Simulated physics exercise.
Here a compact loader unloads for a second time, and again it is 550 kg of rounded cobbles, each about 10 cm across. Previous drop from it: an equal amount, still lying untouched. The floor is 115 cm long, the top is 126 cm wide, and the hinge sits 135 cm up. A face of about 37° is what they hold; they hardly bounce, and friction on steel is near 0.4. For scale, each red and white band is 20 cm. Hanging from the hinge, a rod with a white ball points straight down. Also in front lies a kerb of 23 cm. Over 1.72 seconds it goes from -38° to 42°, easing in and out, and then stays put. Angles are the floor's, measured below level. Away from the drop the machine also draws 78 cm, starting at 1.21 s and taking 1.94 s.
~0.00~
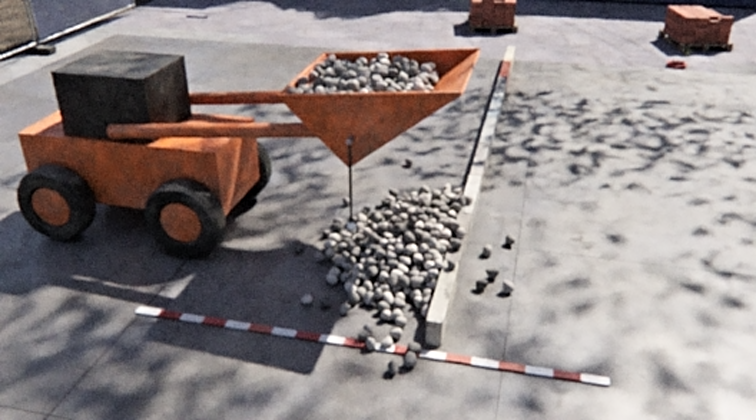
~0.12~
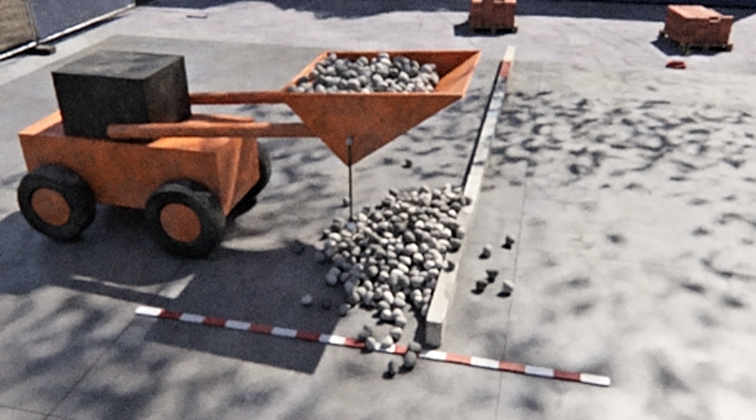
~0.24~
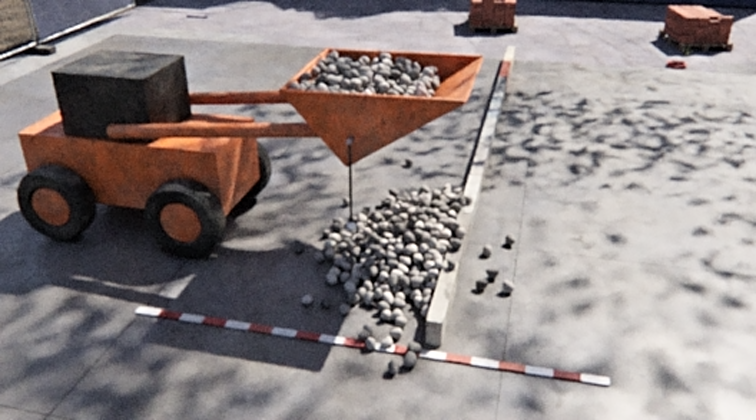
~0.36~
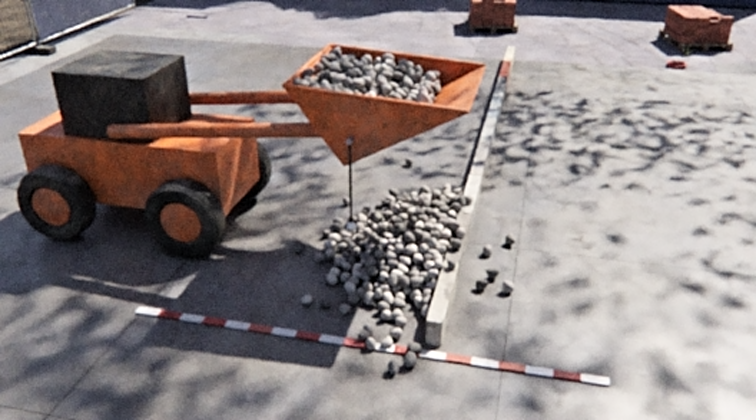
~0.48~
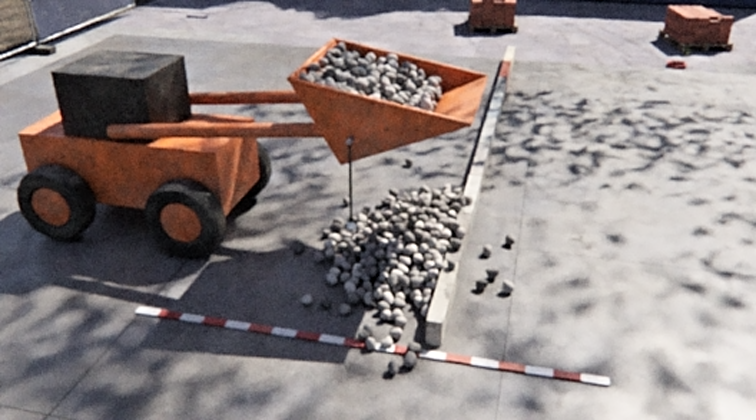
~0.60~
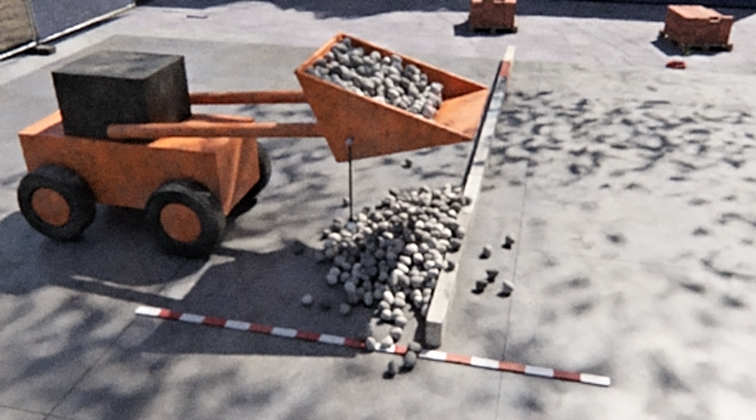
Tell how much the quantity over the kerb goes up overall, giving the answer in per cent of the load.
It goes up by roughly 47 per cent.
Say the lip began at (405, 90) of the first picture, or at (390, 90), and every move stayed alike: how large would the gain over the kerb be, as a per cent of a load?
Roughly 5 and 0 per cent, in that order.
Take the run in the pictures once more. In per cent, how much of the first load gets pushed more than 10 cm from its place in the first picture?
Near 5 per cent, I reckon.
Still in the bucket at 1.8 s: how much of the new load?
About 25 percent is still in there.
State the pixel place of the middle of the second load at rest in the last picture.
Around (459, 240) in the last picture.
After 1.3 s the floor is at 30°; in per cent of one load, 99 in the bucket, 99 on this side of the kerb, 1 over the kerb; the foremost stones are at (481, 259).
After 1.8 s the floor is at 42°; in per cent of one load, 27 in the bucket, 146 on this side of the kerb, 27 over the kerb; the foremost stones are at (529, 252).
After 3.6 s the floor is at 42°; in per cent of one load, 0 in the bucket, 151 on this side of the kerb, 48 over the kerb; the foremost stones are at (672, 264).
After 6.4 s the floor is at 42°; in per cent of one load, 0 in the bucket, 151 on this side of the kerb, 48 over the kerb; the foremost stones are at (672, 264). Net gain over the kerb, 47.
